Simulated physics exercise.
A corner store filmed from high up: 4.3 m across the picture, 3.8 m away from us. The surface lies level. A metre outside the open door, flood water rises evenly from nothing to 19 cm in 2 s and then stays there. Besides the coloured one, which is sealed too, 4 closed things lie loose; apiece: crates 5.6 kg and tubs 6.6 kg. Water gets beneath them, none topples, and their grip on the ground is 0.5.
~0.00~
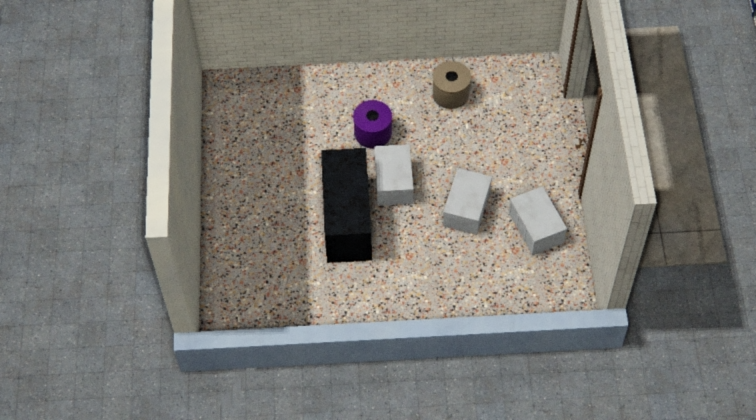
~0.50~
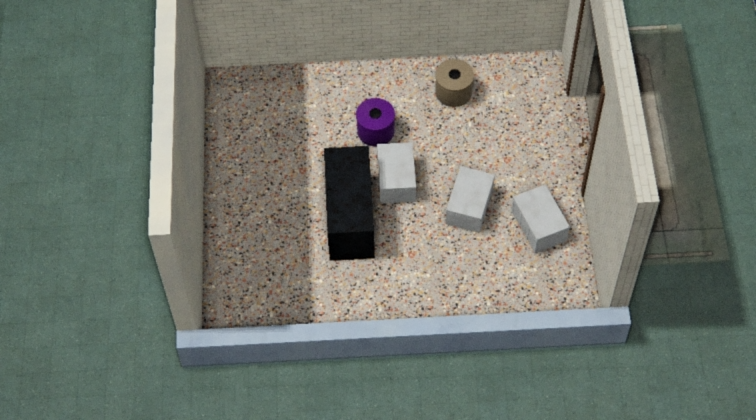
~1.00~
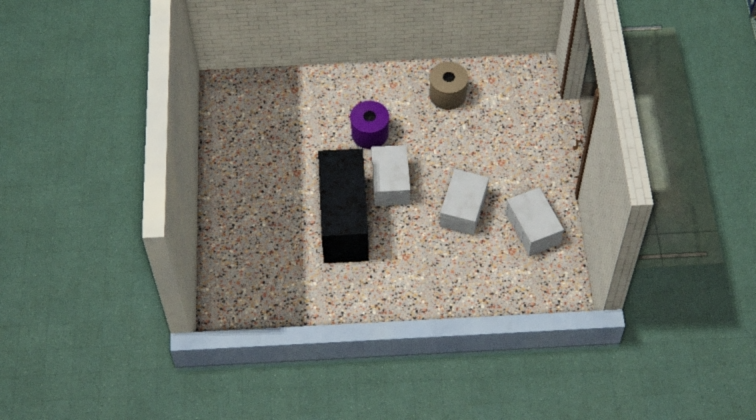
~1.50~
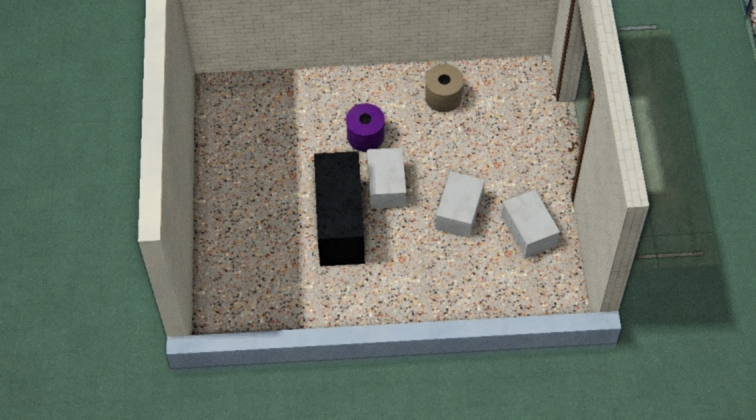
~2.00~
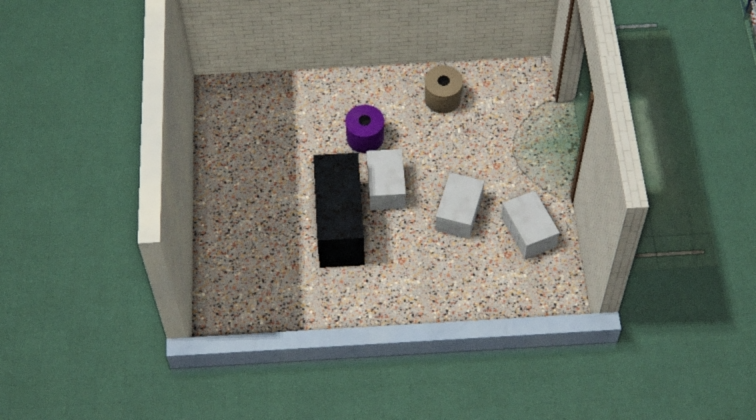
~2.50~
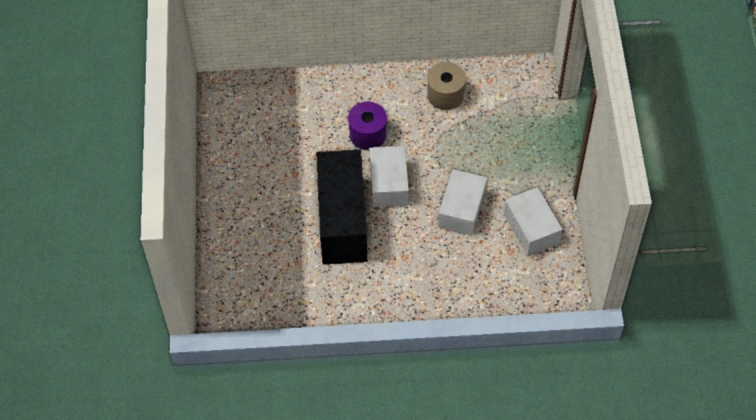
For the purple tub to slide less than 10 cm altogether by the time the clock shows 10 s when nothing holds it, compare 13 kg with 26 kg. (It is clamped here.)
I expect that only the larger load is enough.
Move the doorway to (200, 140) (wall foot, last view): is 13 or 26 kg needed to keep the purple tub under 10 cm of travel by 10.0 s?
In that case only the larger load is enough.
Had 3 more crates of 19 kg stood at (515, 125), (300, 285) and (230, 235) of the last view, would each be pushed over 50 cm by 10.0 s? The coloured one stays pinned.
In that order: More, less, more.
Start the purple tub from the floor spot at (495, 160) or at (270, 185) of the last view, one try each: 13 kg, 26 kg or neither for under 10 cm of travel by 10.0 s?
In that order: Neither holds; it takes the larger.
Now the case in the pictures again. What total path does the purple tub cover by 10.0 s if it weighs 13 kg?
About 200 cm.
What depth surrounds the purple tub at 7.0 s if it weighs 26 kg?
About 6 cm.
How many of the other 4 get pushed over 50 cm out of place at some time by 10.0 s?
That makes 2.
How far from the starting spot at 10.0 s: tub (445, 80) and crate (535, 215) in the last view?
In turn: 300 cm, 20 cm.
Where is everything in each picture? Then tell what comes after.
The first frame shows the purple tub at (373, 116), on the bottom; water covers 0.0 m2; 0 of 5 have shifted.
The second frame shows the purple tub at (375, 114), on the bottom; water covers 0.0 m2; 0 of 5 have shifted.
The third frame shows the purple tub at (370, 117), on the bottom; 0.0 m2 under water; 0 of 5 have shifted.
The fourth frame shows the purple tub at (365, 119) rests on the ground; 0.0 m2 under water; 0 of 5 have shifted.
The fifth frame shows the purple tub at (365, 121) rests on the ground; water covers 0.6 m2; 0 of 5 have shifted.
The sixth frame shows the purple tub at (368, 117), on the bottom; 1.6 m2 under water; 0 of 5 have shifted.
After 3.5 s the purple tub would be 5 cm from its start with 13 kg and 0 cm from its start with 26 kg; 6 cm of water round it then.
After 4.5 s the purple tub would be 43 cm from its start with 13 kg and 0 cm from its start with 26 kg; 5 cm of water round it then.
After 7.0 s the purple tub would be 61 cm from its start with 13 kg and 0 cm from its start with 26 kg; 6 cm of water round it then.
After 10.0 s the purple tub would be 170 cm from its start with 13 kg and 0 cm from its start with 26 kg; 8 cm of water round it then.
